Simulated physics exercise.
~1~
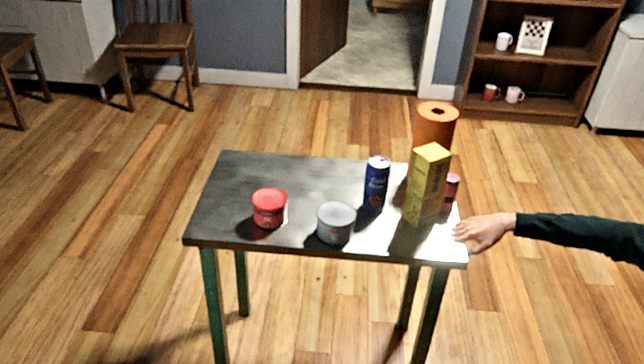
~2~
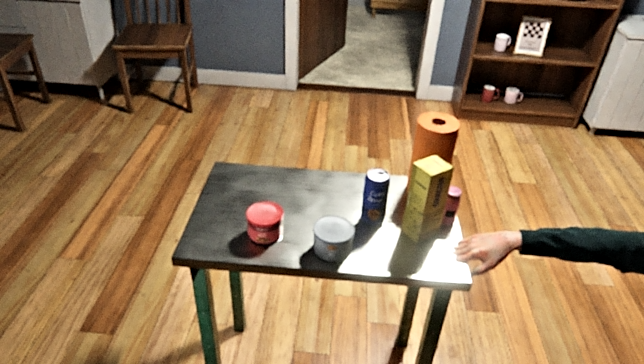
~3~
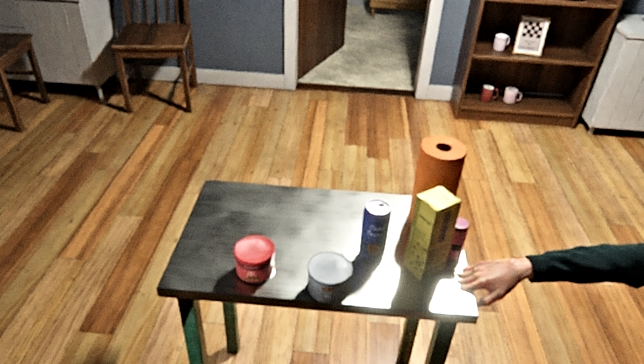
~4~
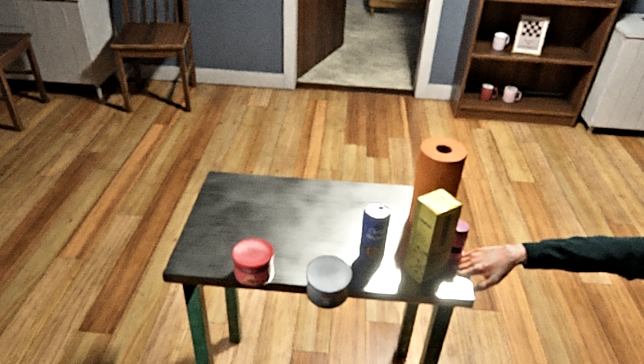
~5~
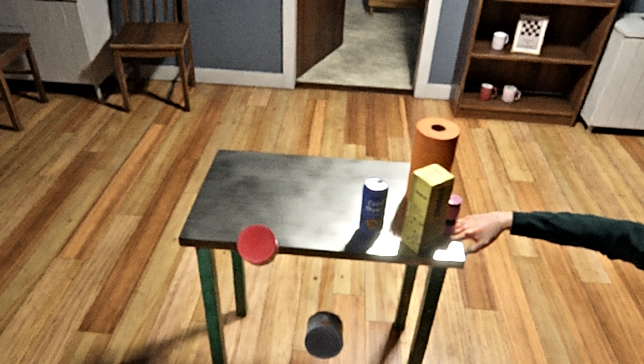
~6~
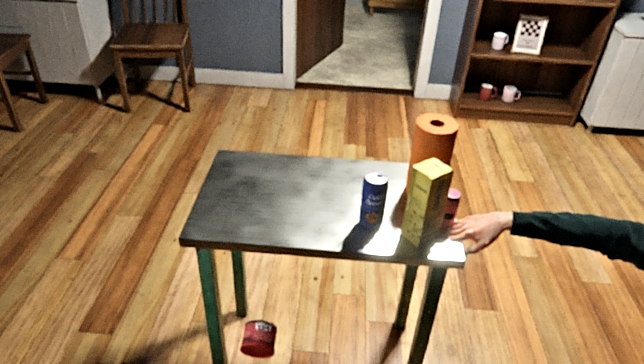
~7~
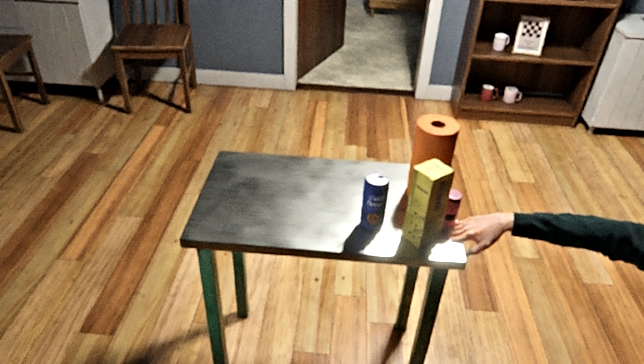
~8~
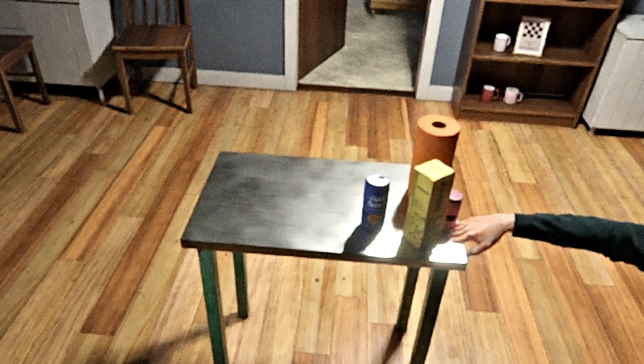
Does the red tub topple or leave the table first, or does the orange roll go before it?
The red tub goes first, dropping off the front of the table. The orange roll is still standing on the table at the end.
